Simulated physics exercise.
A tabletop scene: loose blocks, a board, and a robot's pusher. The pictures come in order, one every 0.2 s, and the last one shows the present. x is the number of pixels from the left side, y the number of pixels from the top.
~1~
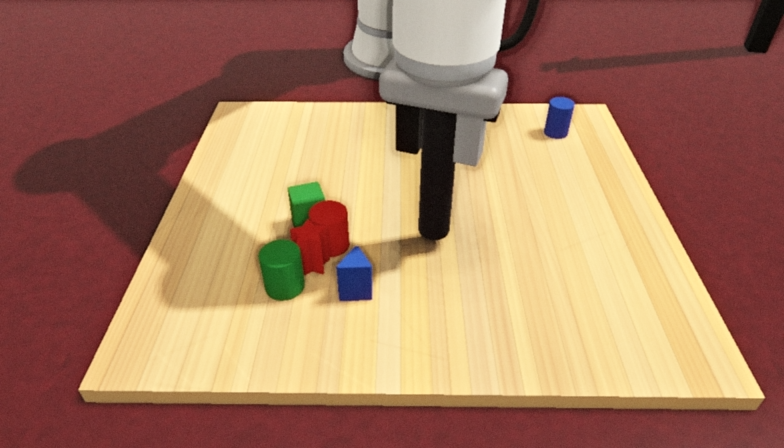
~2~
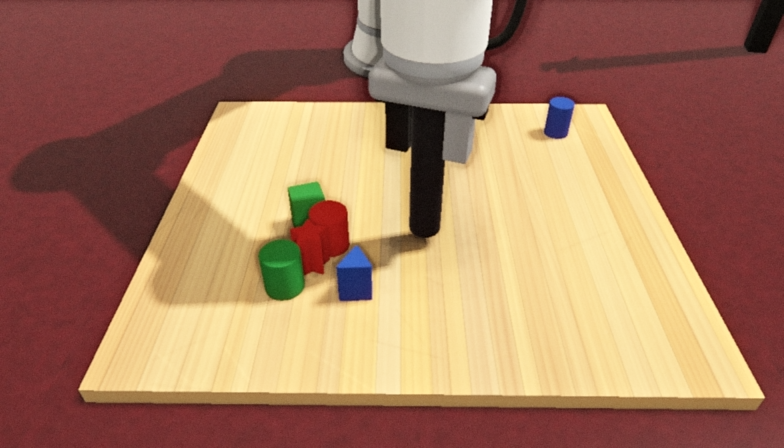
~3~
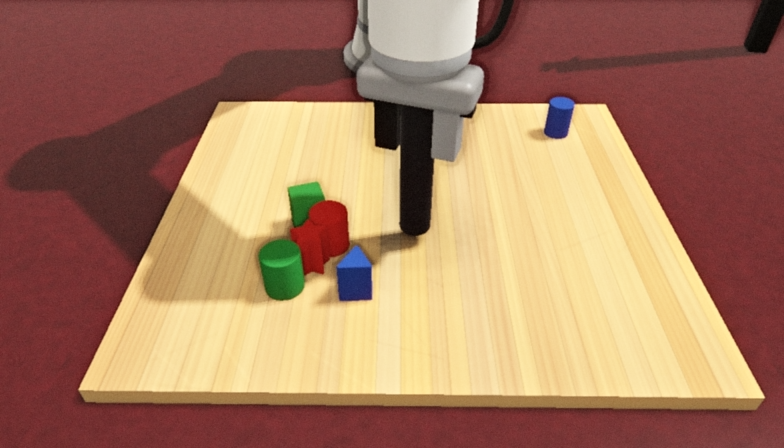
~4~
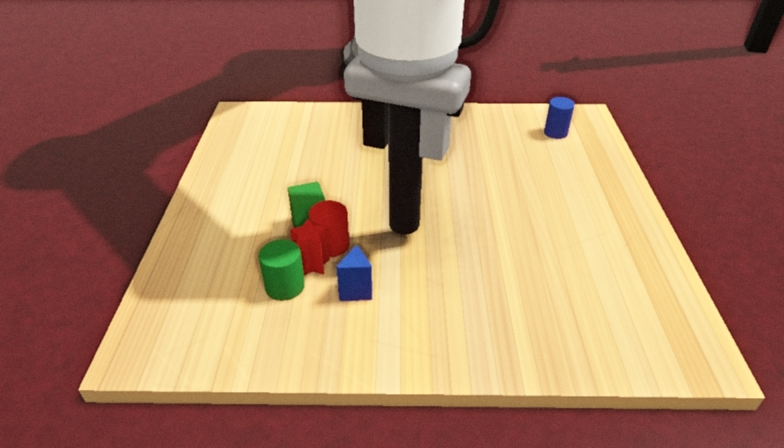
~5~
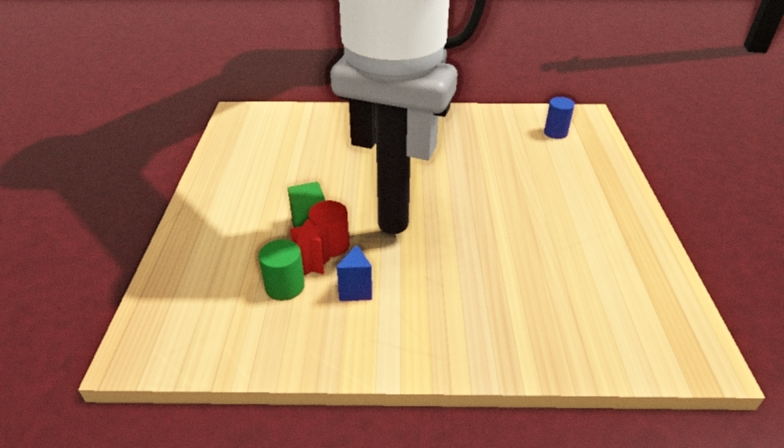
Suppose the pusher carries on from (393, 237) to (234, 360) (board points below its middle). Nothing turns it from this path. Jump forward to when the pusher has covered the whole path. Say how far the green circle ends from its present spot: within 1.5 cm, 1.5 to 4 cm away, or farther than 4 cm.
Answer: Less than 1.5 cm.
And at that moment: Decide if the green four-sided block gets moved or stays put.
At the moment the path ends, the green four-sided block still stands where it did.
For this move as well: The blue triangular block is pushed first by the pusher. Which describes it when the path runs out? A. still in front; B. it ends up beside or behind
The answer is B.
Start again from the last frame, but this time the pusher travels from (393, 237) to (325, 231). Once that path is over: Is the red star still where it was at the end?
Short answer: No.
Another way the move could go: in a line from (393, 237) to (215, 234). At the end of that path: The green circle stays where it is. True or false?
The statement is false.
On the path given first. One third of the way, pusher at (347, 262); blue triangular block at (353, 265), turned 15° anticlockwise.
Two thirds of the way, pusher at (293, 302); green circle at (274, 254); blue triangular block at (345, 275), turned 90° anticlockwise.
At the end, pusher at (231, 348); green circle at (274, 254); green four-sided block in place; red star in place; blue triangular block at (345, 275), turned 90° anticlockwise.
